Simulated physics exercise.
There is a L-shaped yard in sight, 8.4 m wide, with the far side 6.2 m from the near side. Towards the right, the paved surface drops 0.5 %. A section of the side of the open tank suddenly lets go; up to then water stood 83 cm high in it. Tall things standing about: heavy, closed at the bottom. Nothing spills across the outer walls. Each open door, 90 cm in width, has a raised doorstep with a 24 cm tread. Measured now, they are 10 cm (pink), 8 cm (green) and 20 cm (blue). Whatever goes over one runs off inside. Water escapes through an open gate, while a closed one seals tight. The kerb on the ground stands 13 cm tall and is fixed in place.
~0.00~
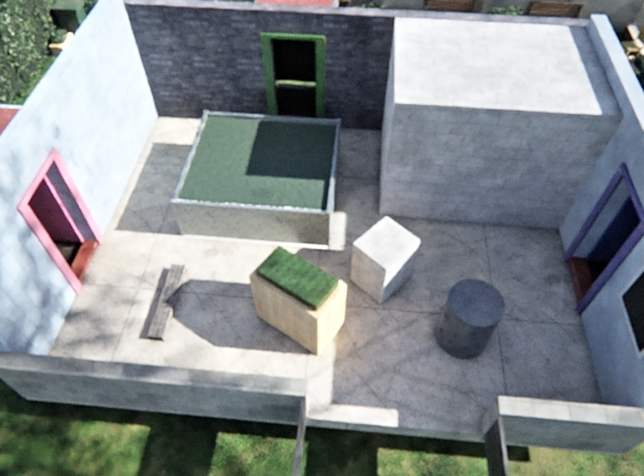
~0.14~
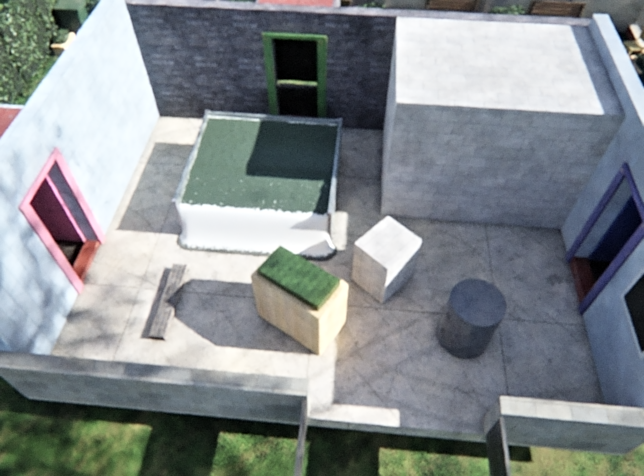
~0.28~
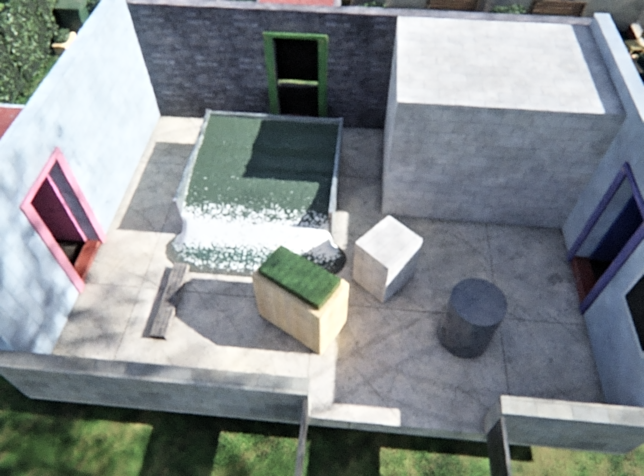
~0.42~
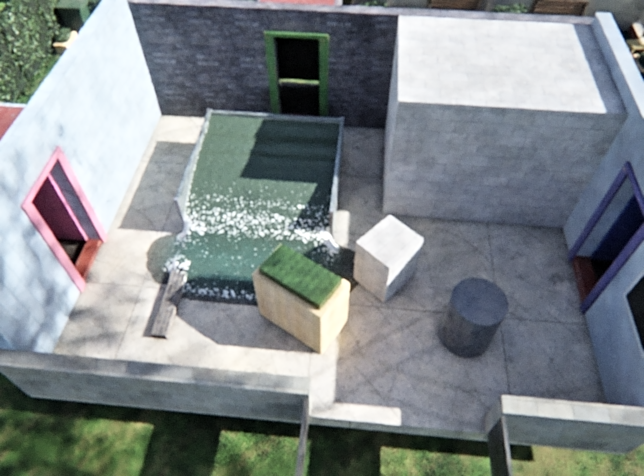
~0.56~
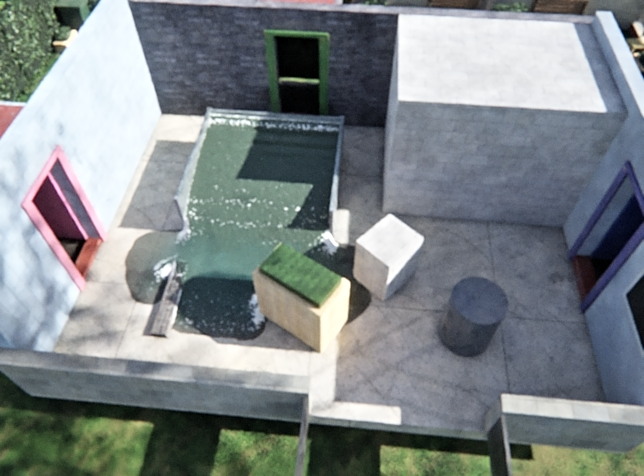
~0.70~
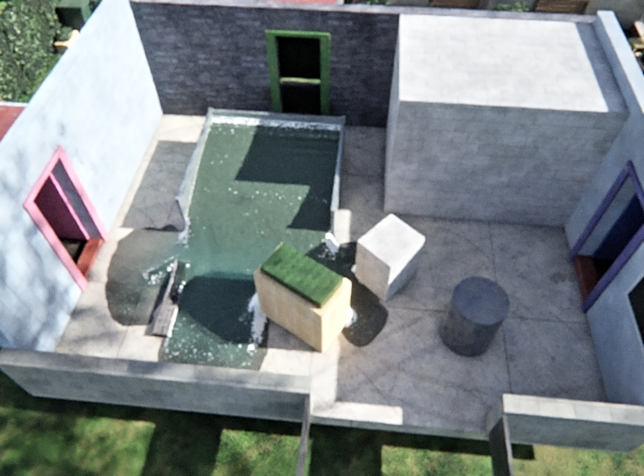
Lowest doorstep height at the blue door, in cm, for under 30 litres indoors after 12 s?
I would say 8 cm.
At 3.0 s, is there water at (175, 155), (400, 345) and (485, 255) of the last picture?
Untouched; awash; awash.
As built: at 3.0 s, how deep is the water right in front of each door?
Pink door: 21 cm; green door: 0 cm; blue door: 0 cm.
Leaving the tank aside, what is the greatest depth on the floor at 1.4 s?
Up to some 62 centimetres, I'd say.
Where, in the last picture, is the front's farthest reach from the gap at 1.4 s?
In the last picture, around (477, 390).
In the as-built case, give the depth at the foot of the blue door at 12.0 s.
It works out to about 11.0 centimetres deep.
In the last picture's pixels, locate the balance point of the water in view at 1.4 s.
(260, 239), roughly.
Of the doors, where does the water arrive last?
Green.
After 1.4 s water covers 40 % of the floor, deepest (62 cm) near (188, 374); it has not reached the blue door.
After 3.0 s water covers 65 % of the floor, deepest (48 cm) near (57, 373); it has not reached the blue door.
After 12.0 s water covers 100 % of the floor, deepest (16 cm) near (307, 293); 11 cm at the blue door, 0 litres in over its 20 cm doorstep.
At the blue door as built, the water arrived by 3.2 s and peaked near 15 cm at 8.6 s.
Run again over the same 12 s with other heights there, 43 litres in over 7 cm, 18 litres over 9.5 cm. The limit of 30 litres is kept from about 8 cm up.
